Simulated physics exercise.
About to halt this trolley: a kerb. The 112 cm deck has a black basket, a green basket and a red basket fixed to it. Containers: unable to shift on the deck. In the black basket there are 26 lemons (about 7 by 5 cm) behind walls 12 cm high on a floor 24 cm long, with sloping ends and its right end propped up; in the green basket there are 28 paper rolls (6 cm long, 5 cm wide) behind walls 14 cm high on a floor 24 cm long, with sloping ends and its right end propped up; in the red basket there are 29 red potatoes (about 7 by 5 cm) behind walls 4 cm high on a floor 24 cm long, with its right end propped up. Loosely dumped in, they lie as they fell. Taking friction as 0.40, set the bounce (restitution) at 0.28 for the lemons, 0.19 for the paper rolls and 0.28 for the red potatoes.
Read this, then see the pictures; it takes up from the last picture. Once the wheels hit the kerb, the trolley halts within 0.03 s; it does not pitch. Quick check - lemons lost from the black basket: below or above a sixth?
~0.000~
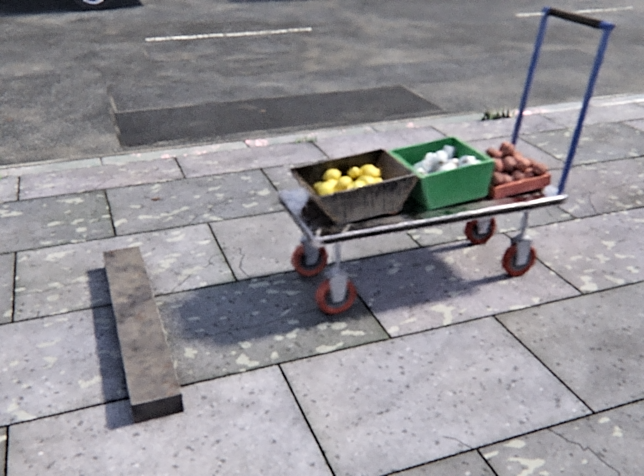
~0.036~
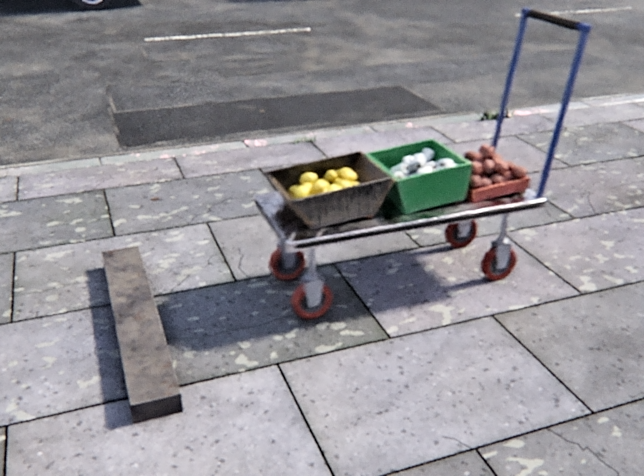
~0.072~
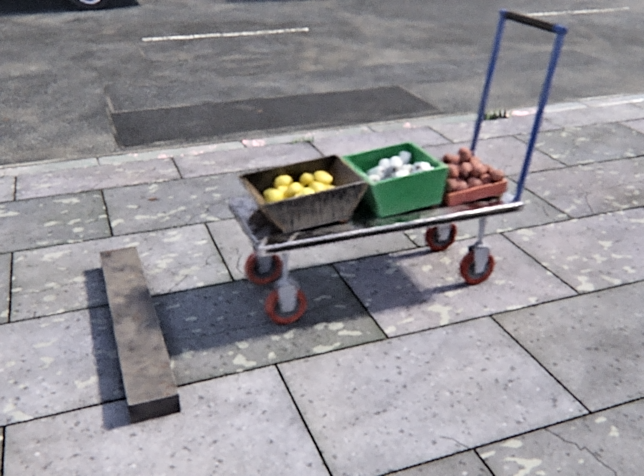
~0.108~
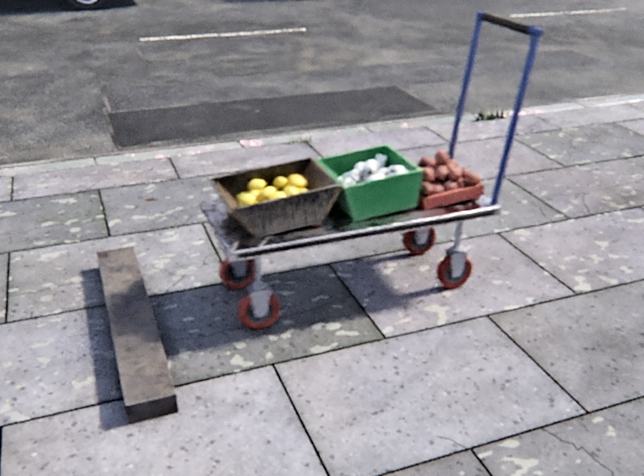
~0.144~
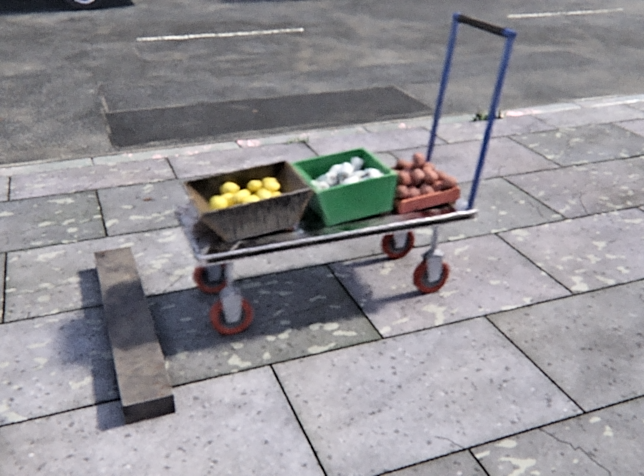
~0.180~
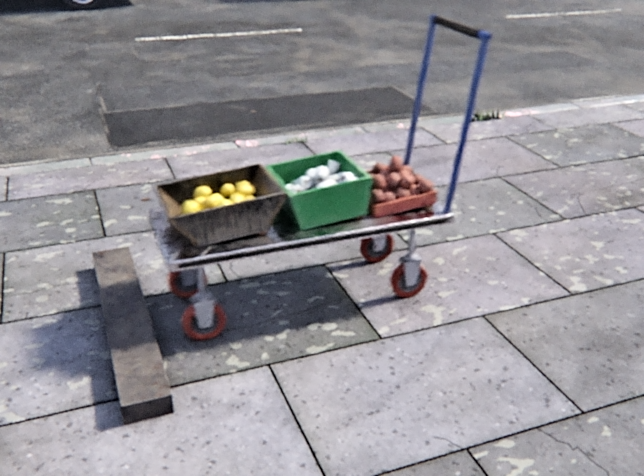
The escaping share goes past a sixth.
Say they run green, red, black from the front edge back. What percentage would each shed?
In that case black basket 30, green basket 10, red basket 20 per cent.
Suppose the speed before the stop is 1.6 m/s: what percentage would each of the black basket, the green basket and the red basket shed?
In that case black basket 0, green basket 0, red basket 10 per cent.
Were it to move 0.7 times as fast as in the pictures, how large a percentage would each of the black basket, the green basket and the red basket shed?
Black basket 10, green basket 0, red basket 10 per cent.
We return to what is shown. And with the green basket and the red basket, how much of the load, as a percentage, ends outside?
The green basket loses 15 percent and the red basket loses 25 percent.
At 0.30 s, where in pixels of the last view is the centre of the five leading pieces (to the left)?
They are centred near (143, 199).
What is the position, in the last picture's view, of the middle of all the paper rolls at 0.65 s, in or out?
Around (276, 199).
After 0.20 s, contact.
After 0.30 s, black basket 26 in, 0 out, green basket 28 in, 0 out and red basket 27 in, 2 out.
After 0.42 s, black basket 21 in, 5 out, green basket 24 in, 4 out and red basket 23 in, 6 out.
After 0.65 s, black basket 19 in, 7 out, green basket 24 in, 4 out and red basket 22 in, 7 out.
Outcome (at 1.16 s), black basket 19 in, 7 out, green basket 24 in, 4 out and red basket 22 in, 7 out. Asked share, 7 of 26, 27 per cent.
